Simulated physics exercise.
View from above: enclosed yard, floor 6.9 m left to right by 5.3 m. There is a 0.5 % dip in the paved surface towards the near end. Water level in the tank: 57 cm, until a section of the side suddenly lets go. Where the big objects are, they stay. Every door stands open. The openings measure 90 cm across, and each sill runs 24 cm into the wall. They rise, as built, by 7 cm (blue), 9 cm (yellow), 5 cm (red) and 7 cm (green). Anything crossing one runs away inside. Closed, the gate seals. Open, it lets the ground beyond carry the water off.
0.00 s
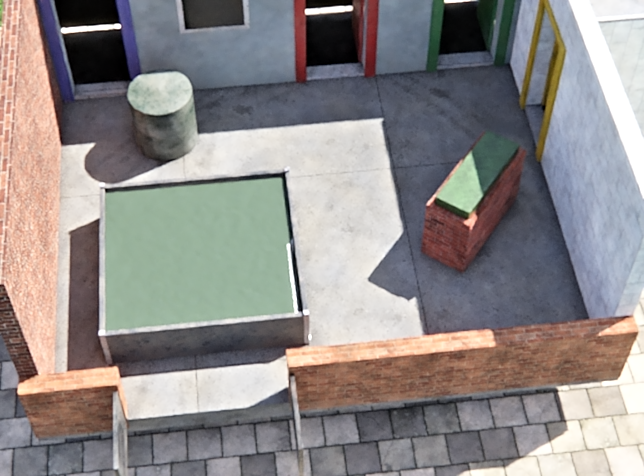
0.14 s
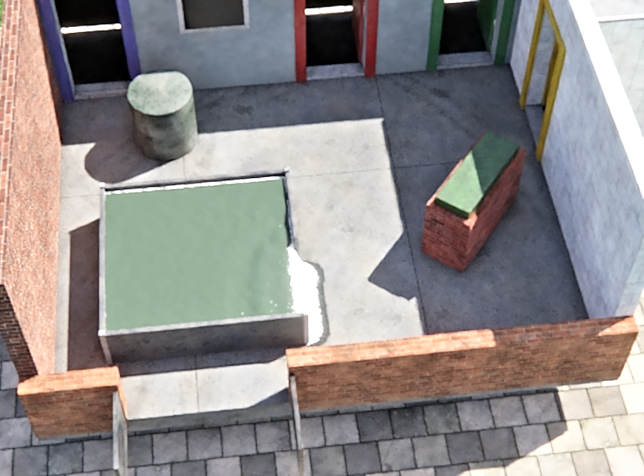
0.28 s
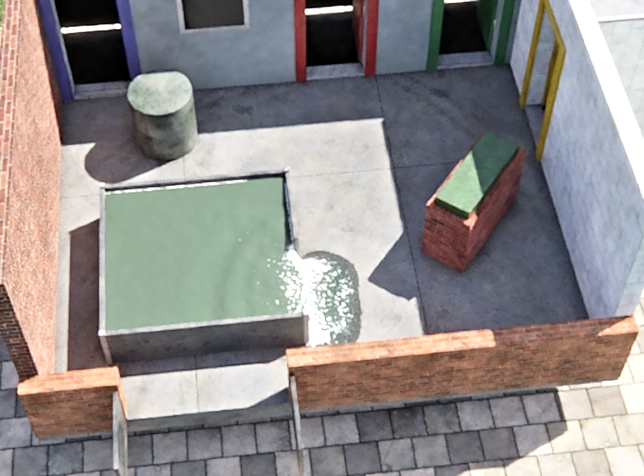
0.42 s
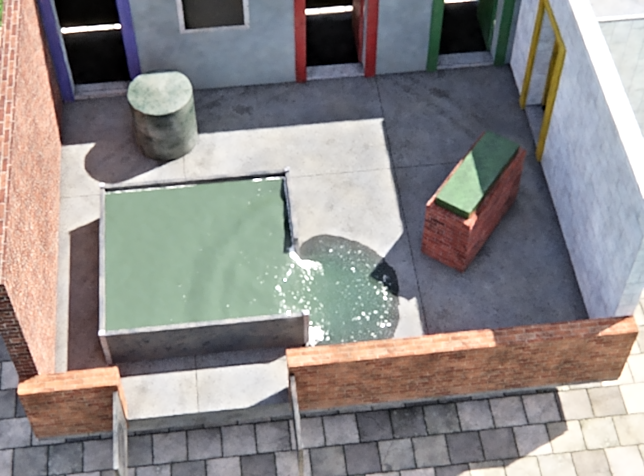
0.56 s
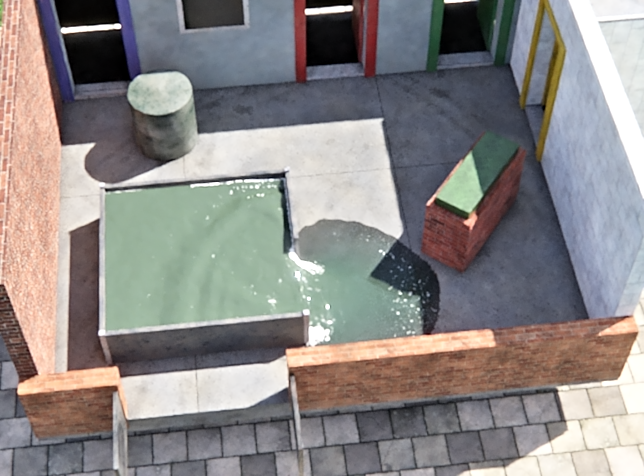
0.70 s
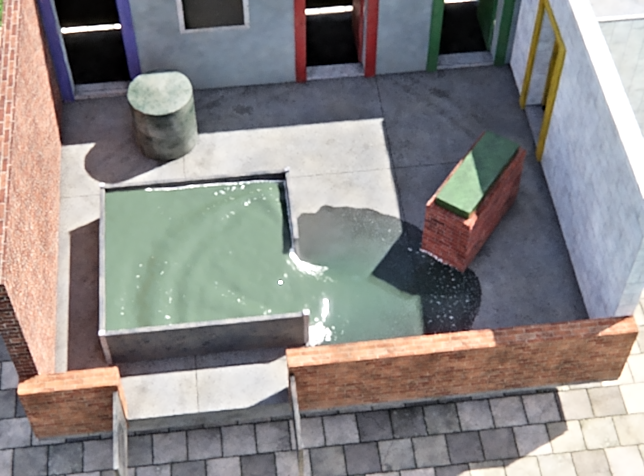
In a walled yard with open doorways, green water burst from the right side of a full square tank, spread across the paved floor, and reached the foot of the green-topped brick block.
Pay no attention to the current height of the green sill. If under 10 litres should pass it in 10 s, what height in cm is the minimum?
The minimum is around 26 cm.
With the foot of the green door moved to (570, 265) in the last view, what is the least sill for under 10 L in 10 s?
Roughly 25 cm.
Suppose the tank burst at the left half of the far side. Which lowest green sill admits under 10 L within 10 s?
Some 10.0 cm.
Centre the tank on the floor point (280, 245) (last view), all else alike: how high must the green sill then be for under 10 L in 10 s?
23 cm or thereabouts.
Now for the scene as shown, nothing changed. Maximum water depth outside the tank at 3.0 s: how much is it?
Up to some 40 centimetres, I'd say.
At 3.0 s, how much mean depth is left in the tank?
Near 32 cm, averaged.
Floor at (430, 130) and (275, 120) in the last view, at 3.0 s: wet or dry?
Note: Point one reached; point two not yet reached.
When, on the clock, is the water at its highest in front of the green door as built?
The level tops out near 4.0 seconds.
After 1.4 s water covers 25 % of the floor, deepest (36 cm) near (308, 322); it has not reached the green door.
After 3.0 s water covers 45 % of the floor, deepest (40 cm) near (586, 318); it has not reached the green door.
After 10.0 s water covers 95 % of the floor, deepest (14 cm) near (555, 358); 10 cm at the green door, 287 litres in over its 7 cm sill.
At the green door as built, the water arrived by 3.1 s and peaked near 25 cm at 4.2 s.
Run again over the same 10 s with other heights there, 22 litres in over 22.5 cm, 3 litres over 30.5 cm. The limit of 10 litres is kept from about 26 cm up.
